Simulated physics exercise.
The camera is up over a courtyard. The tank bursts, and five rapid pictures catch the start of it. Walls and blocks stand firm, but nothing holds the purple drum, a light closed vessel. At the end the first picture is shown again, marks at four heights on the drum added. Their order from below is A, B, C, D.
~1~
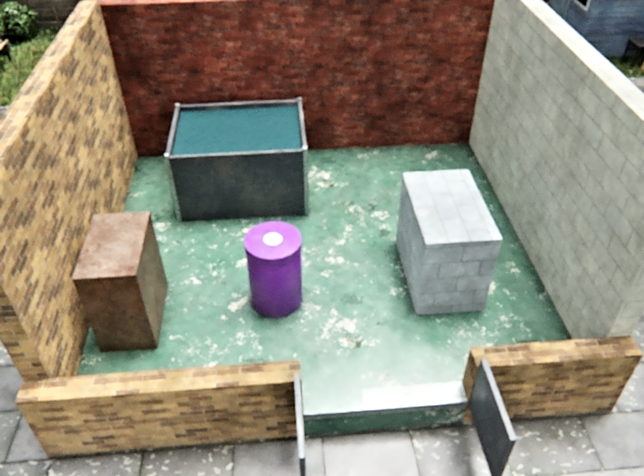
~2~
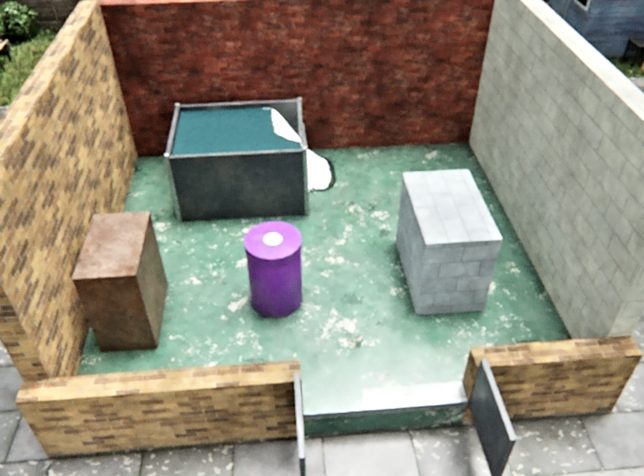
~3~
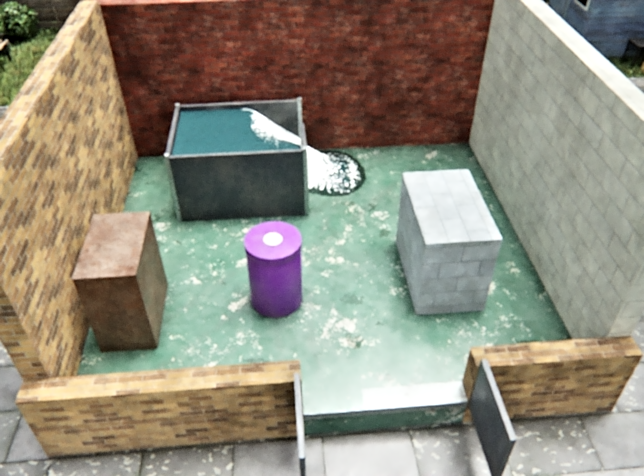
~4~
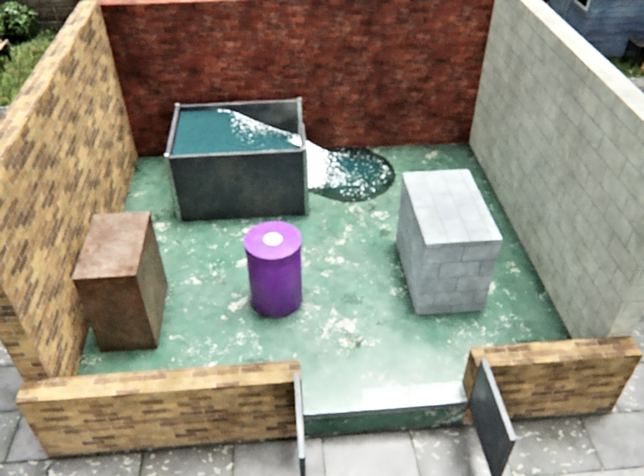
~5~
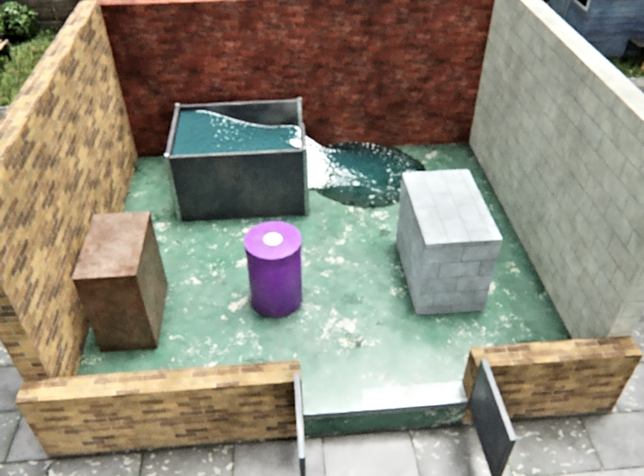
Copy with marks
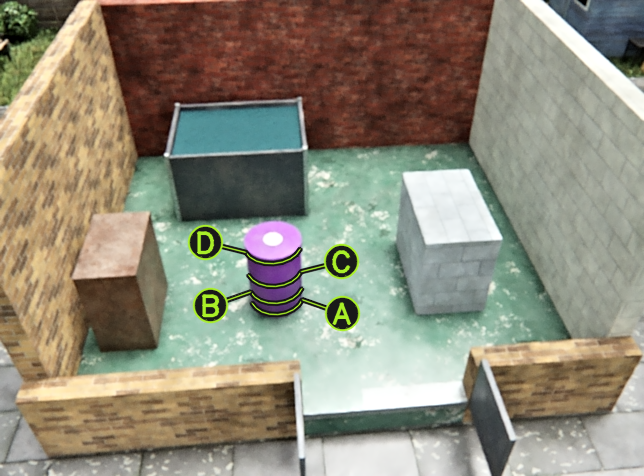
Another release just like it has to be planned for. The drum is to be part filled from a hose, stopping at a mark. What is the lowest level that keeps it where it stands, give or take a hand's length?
Take B.
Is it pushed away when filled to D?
No, not at all.
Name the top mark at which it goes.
Mark A.
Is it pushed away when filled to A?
Yes, that goes wrong.
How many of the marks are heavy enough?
Three.
In lime, A at (277, 314); B at (276, 303); C at (275, 286); D at (273, 263); from the bottom up A, B, C, D.
With A, it is pushed about half its own width away.
With B, it does not move.
With C, it does not move.
With D, it does not move.
